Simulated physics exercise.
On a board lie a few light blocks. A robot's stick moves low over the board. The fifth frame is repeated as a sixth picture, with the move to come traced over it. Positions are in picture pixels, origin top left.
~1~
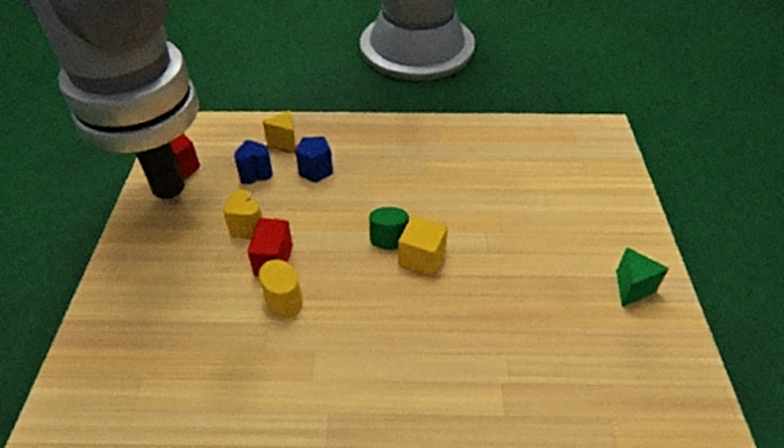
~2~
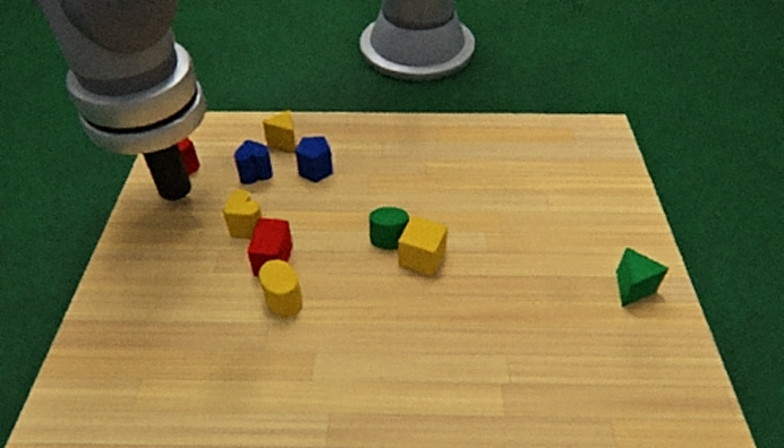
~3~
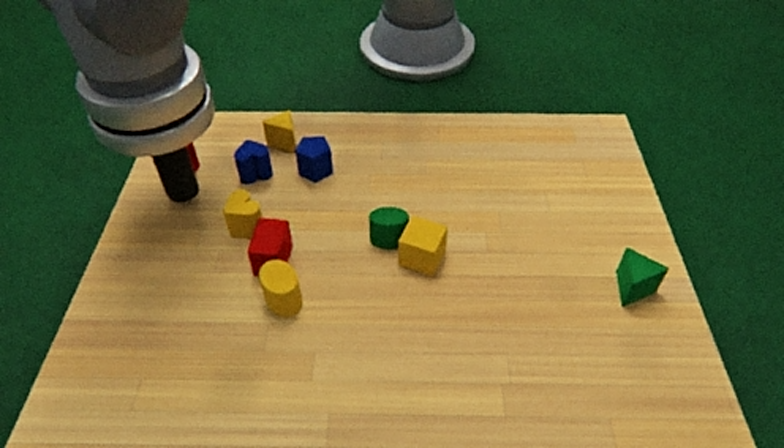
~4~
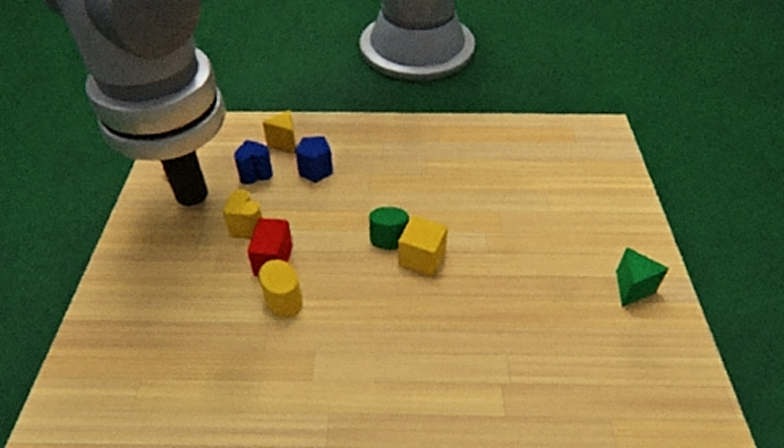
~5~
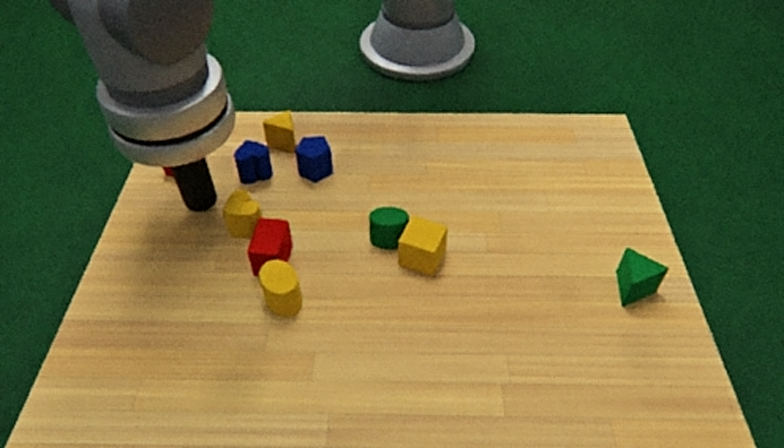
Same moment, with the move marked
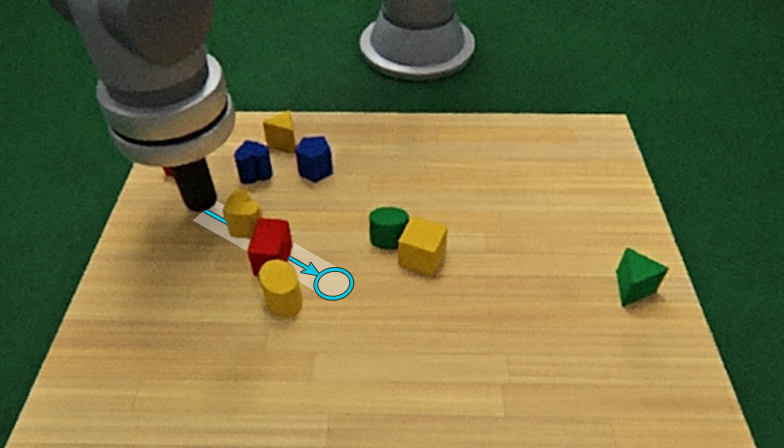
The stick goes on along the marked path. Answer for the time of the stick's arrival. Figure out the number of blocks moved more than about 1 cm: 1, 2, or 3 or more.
Moved: More than two.
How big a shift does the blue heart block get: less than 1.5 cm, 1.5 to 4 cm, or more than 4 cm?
Travel: Within 1.5 cm.
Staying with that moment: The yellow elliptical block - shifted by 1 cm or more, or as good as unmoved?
That block moves.
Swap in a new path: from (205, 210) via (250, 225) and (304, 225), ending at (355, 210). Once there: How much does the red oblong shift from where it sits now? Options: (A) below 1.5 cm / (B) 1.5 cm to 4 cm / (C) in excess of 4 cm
I'll go with B - 1.5 cm to 4 cm.
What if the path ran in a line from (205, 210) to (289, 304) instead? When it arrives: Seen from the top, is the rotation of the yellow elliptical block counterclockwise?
That would be a no.
Drawn move, in a line from (205, 210) to (334, 284).
What follows on the original path. One third of the way, stick at (244, 225); yellow heart block at (274, 213), turned 20° anticlockwise; red oblong at (280, 240), turned 45° clockwise.
Two thirds of the way, stick at (286, 249); yellow heart block at (313, 218), turned 50° anticlockwise; red oblong at (302, 257), turned 75° clockwise; yellow elliptical block at (284, 290).
At the end, stick at (333, 275); yellow heart block at (317, 219), turned 60° anticlockwise; blue heart block still; red oblong at (337, 289), turned 85° clockwise; yellow elliptical block at (292, 311), turned 40° clockwise.
